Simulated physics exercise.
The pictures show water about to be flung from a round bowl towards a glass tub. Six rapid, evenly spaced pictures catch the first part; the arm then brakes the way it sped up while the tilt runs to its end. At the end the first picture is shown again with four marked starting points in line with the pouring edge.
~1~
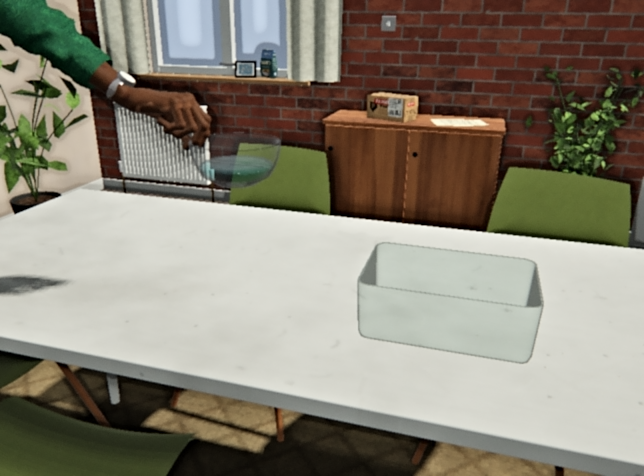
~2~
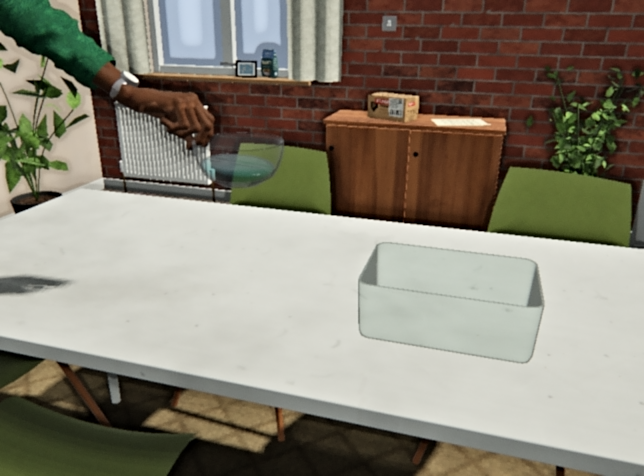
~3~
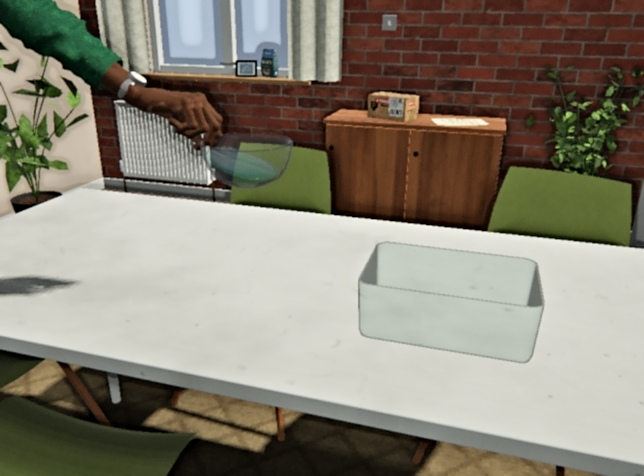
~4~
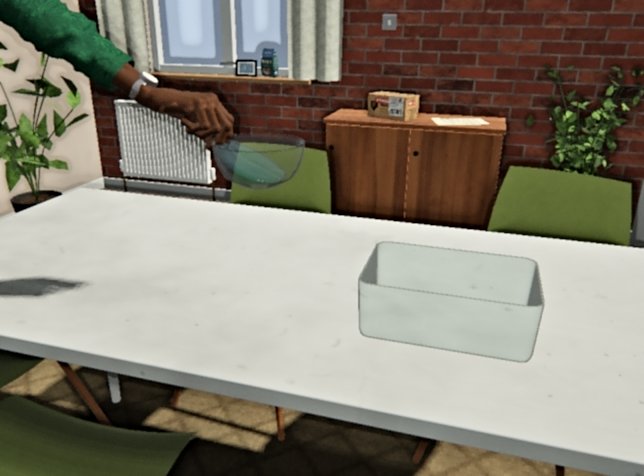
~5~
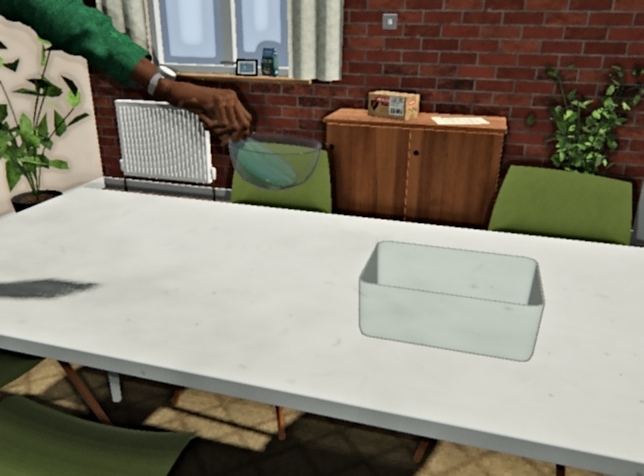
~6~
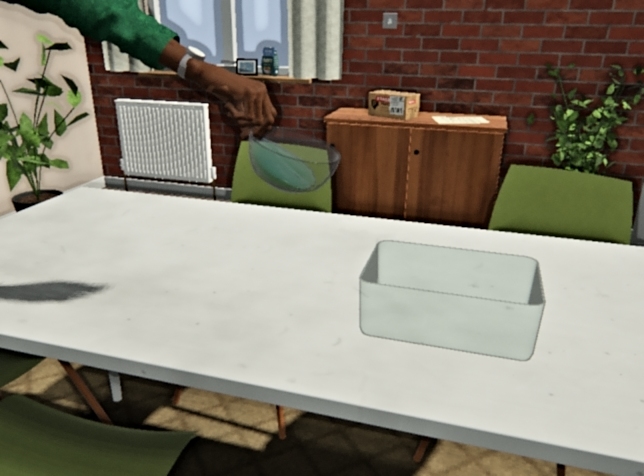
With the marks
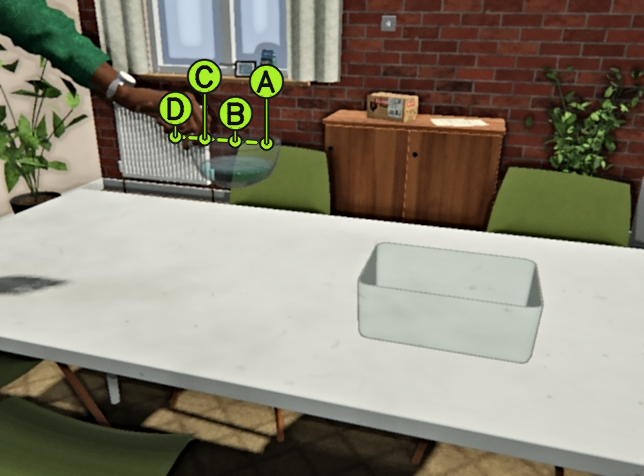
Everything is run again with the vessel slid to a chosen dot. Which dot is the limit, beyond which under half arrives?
Spot B.
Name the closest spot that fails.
Here it is spot C.
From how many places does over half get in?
Two of them.
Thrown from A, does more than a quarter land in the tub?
Yes, clearly.
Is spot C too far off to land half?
Yes.
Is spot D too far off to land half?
Yes, that goes wrong.
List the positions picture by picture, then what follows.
Upright, lip at (276, 144); tub from (358, 333) to (531, 362); nothing has left yet, in the first frame.
Upright, lip at (279, 144); nothing has left yet, in the second frame.
Upright, lip at (288, 144); nothing has left yet, in the third frame.
Upright, lip at (300, 144); nothing has left yet, in the fourth frame.
Tipped about 4°, lip at (318, 148); nothing has left yet, in the fifth frame.
Tipped about 16°, lip at (337, 159); nothing has left yet, in the sixth frame.
In lime, A at (266, 143); B at (235, 141); C at (204, 138); D at (175, 136).
If A is chosen, about 81 % lands in the tub, 11 % falls short and 8 % goes beside or beyond.
If B is chosen, about 66 % lands in the tub, 28 % falls short and 6 % goes beside or beyond.
If C is chosen, about 33 % lands in the tub, 64 % falls short and 4 % goes beside or beyond.
If D is chosen, about 5 % lands in the tub, 93 % falls short.
